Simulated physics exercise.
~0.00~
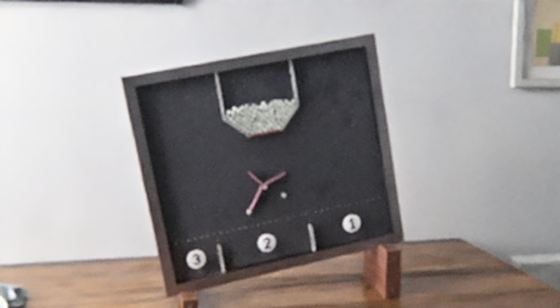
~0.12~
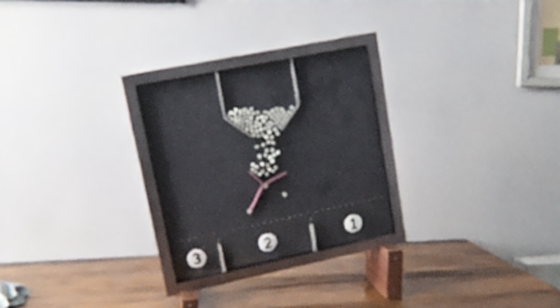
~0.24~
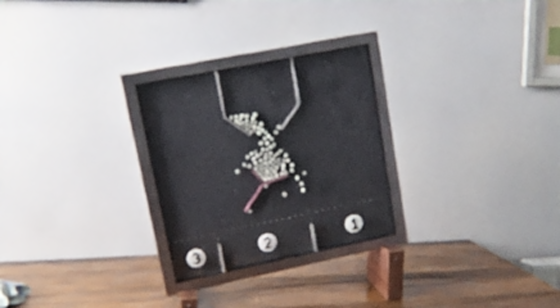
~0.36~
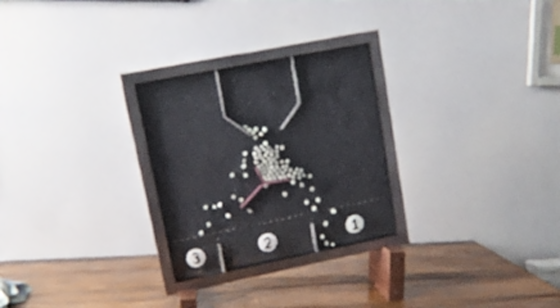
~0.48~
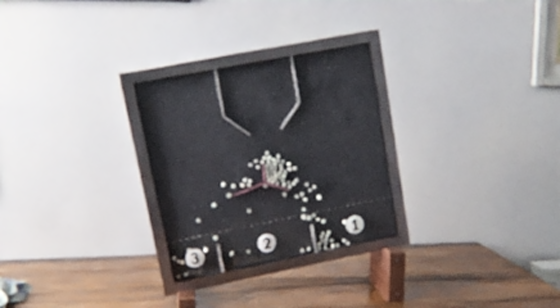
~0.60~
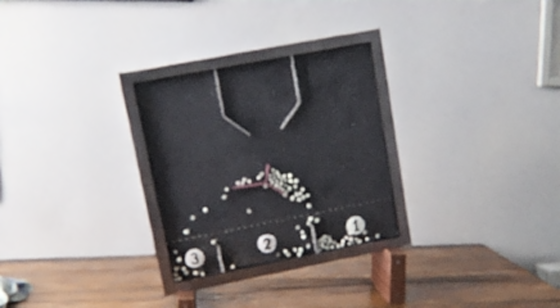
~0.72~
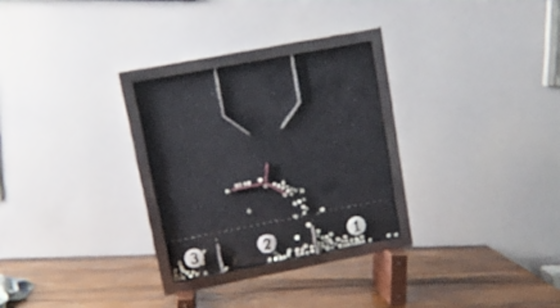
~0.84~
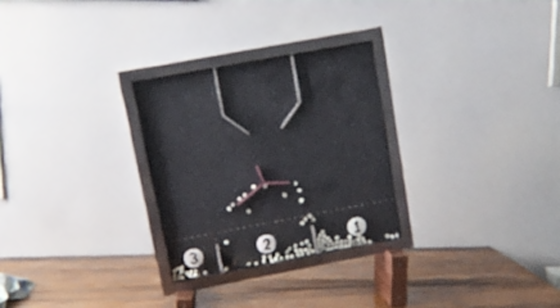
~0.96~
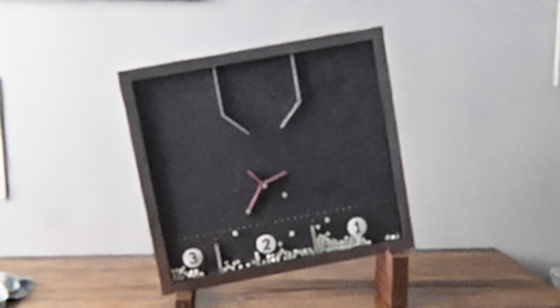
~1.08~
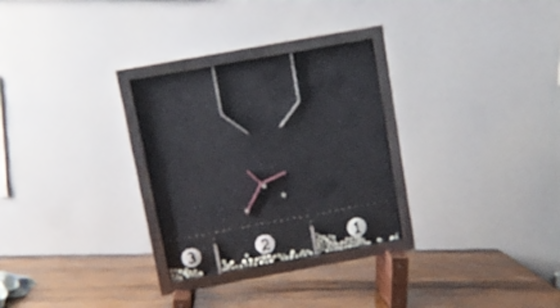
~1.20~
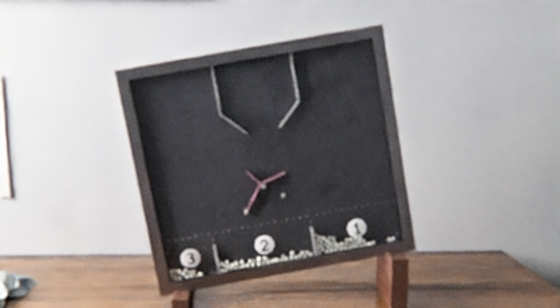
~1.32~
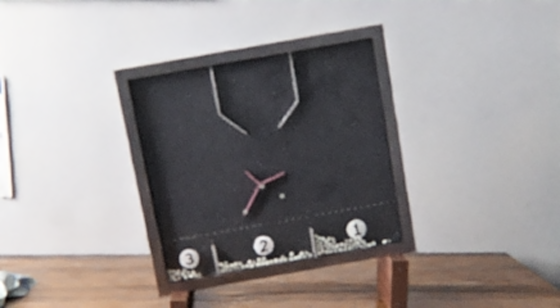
At the start, small pale pills sit in a funnel-shaped hopper at the top of a dark, tilted, framed box standing on a wooden table, above a pink rocker and three numbered bins. The pills pour out through the gap and pile onto the rocker. As they spill off both sides, the rocker's left end swings up until its long arm is roughly level, and more pills stream down to the right. Once the load thins, the rocker tips back down to the left, dropping pills into the middle. Finally everything lies still, with the bin marked one holding the most and three the fewest.
